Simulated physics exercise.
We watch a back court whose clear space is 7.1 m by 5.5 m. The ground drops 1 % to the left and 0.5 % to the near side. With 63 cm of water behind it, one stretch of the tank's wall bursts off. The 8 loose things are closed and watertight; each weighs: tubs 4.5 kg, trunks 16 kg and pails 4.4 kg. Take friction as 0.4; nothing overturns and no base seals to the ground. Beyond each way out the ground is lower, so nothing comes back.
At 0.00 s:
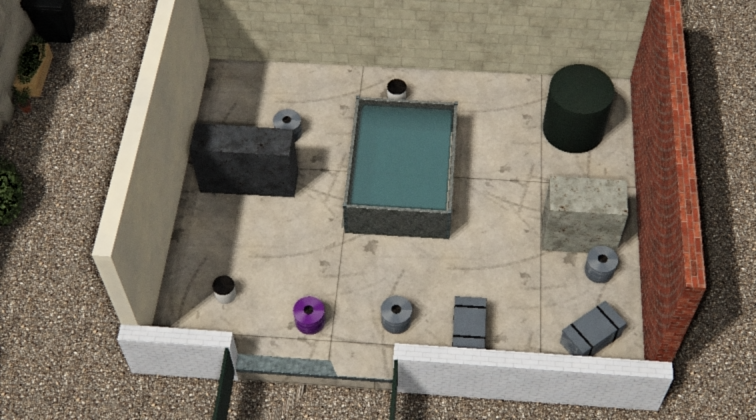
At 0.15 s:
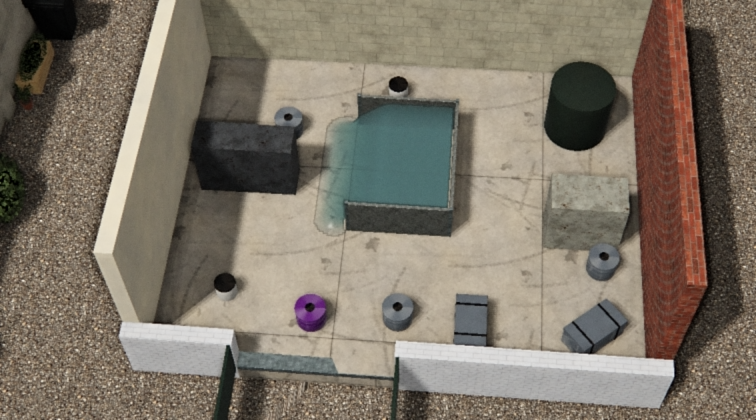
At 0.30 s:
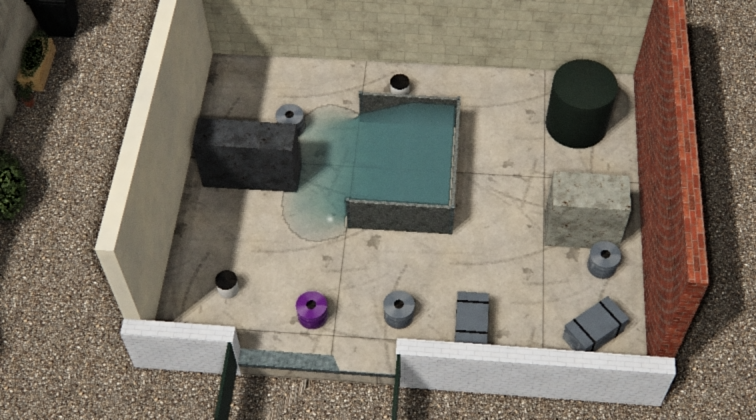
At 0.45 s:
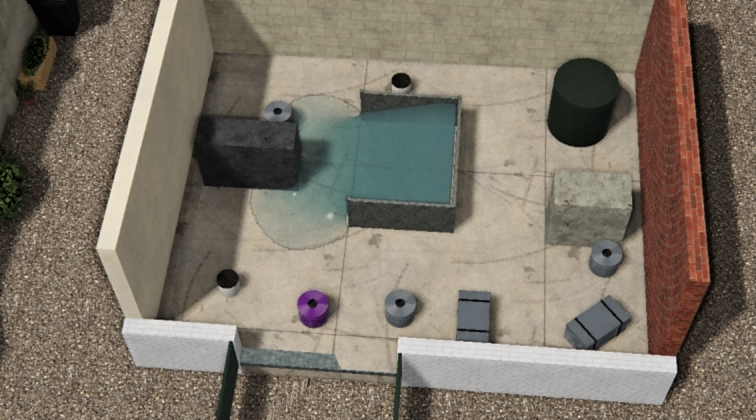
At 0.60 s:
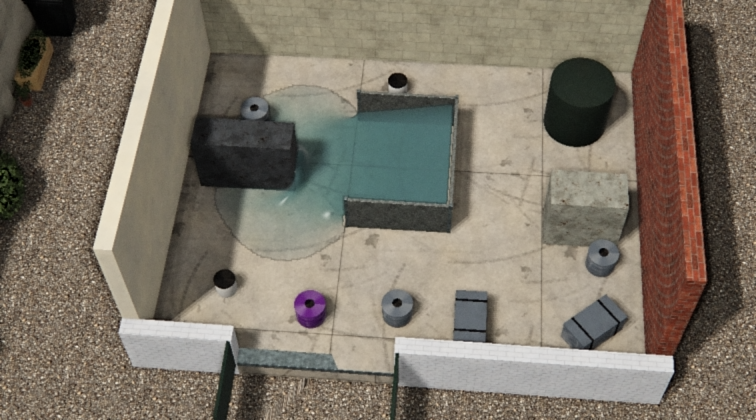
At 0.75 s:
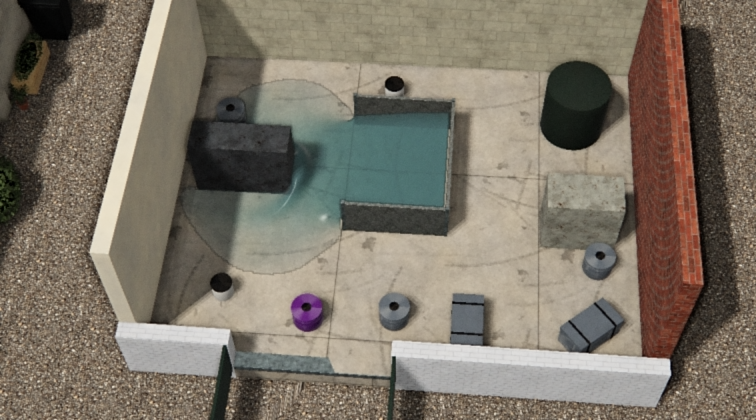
A paved back court with a cream wall on the left and a red brick wall on the right is seen from high above. Around a teal water tank stand a dark block, a pale stone block, a dark green cylinder, grey and purple tubs, pails and two grey trunks. The tank's left side gives way and water spreads leftward around the dark block, pushing the grey tub behind it left, while the view shifts very slightly.
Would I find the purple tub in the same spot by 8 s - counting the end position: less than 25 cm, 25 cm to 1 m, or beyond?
The purple tub travels far.
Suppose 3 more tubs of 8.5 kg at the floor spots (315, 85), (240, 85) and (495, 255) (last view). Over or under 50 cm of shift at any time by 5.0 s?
In turn: More, more, less.
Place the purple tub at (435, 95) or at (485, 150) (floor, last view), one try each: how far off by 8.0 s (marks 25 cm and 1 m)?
In turn: It gets carried off; it holds its place.
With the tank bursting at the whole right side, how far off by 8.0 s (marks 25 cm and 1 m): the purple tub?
In that case the purple tub ends far away.
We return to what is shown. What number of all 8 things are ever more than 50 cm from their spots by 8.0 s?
I count 5.
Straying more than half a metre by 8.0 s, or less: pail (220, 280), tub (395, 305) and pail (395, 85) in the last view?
In turn: Over, over, over.
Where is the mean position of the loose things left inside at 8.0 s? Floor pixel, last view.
Near (513, 249).
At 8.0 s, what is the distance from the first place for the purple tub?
Roughly 200 cm.
After 1.6 s the purple tub is near (307, 307), 0.0 m from its start, aground; 0 of 8 are out; 1 afloat.
After 3.6 s the purple tub is near (322, 314), 0.3 m from its start, aground; 0 of 8 are out; 2 afloat.
After 5.6 s the purple tub is near (419, 329), 1.6 m from its start, afloat; 1 of 8 are out; 3 afloat.
After 8.0 s the purple tub is near (433, 338), 1.9 m from its start, afloat; 1 of 8 are out; 2 afloat.
